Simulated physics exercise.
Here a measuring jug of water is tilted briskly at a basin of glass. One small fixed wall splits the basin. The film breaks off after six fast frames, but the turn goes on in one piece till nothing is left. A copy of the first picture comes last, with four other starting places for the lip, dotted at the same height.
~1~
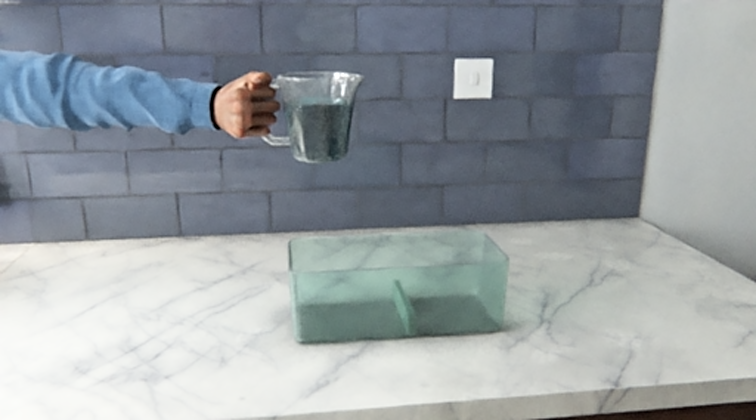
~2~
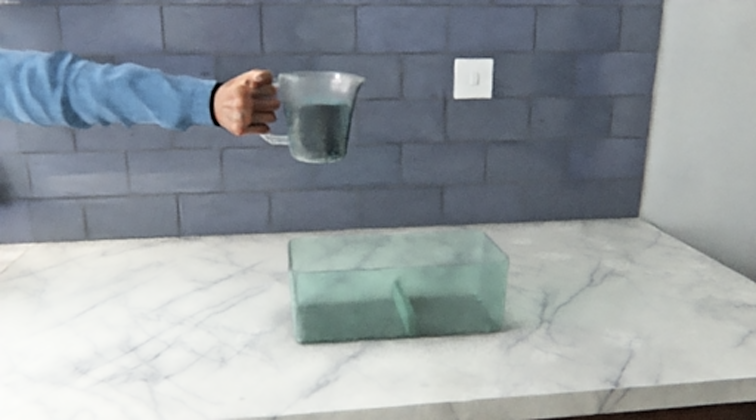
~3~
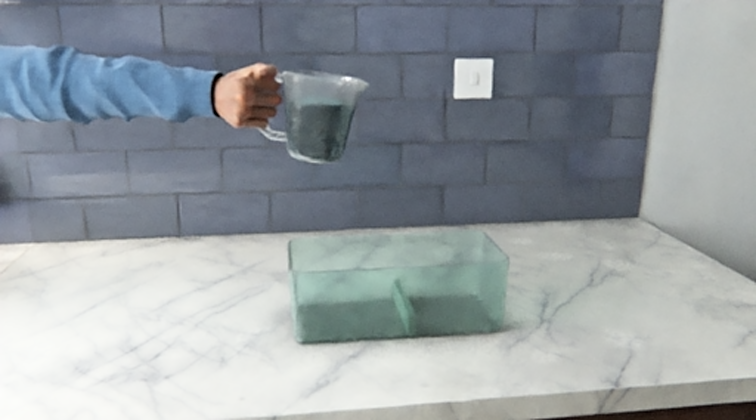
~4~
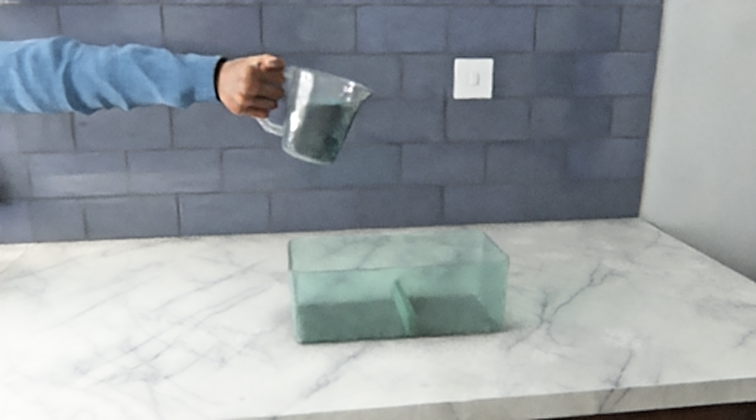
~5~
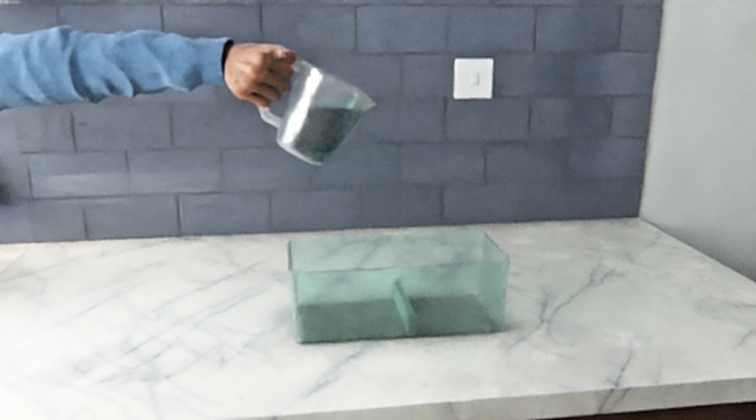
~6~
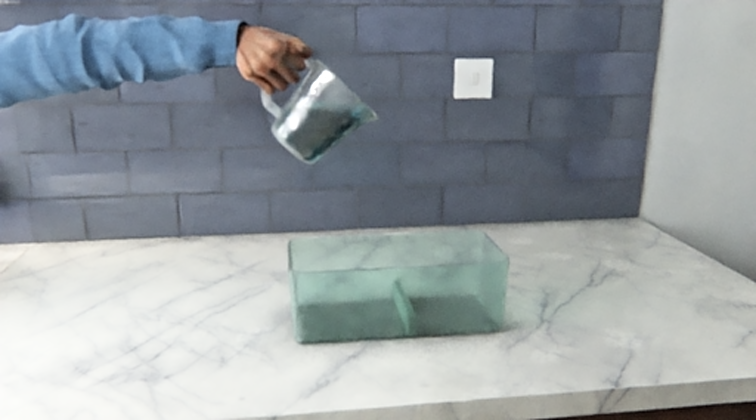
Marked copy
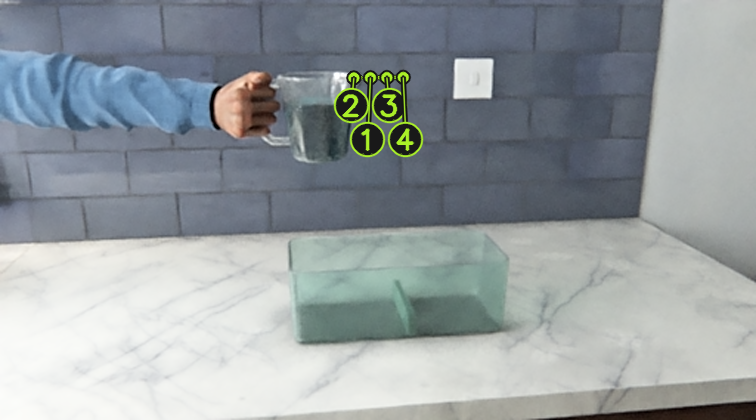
A hand in a blue sleeve held a clear measuring jug of dark liquid above a greenish glass basin with a low divider, then tilted it steadily to the right, with nothing leaving the lip.
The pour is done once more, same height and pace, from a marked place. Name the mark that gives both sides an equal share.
Spot 2 does it best.
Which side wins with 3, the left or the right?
The right one.
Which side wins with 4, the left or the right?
More ends on the right.
On the marked copy, 1 at (370, 77); 2 at (353, 77); 3 at (386, 77); 4 at (403, 77).
If 1 is chosen, about 23 % ends left of the wall and 73 % right of it; 4 % is lost outside.
If 2 is chosen, about 50 % ends left of the wall and 46 % right of it; 3 % is lost outside.
If 3 is chosen, about 13 % ends left of the wall and 81 % right of it; 6 % is lost outside.
If 4 is chosen, about 18 % ends left of the wall and 76 % right of it; 6 % is lost outside.
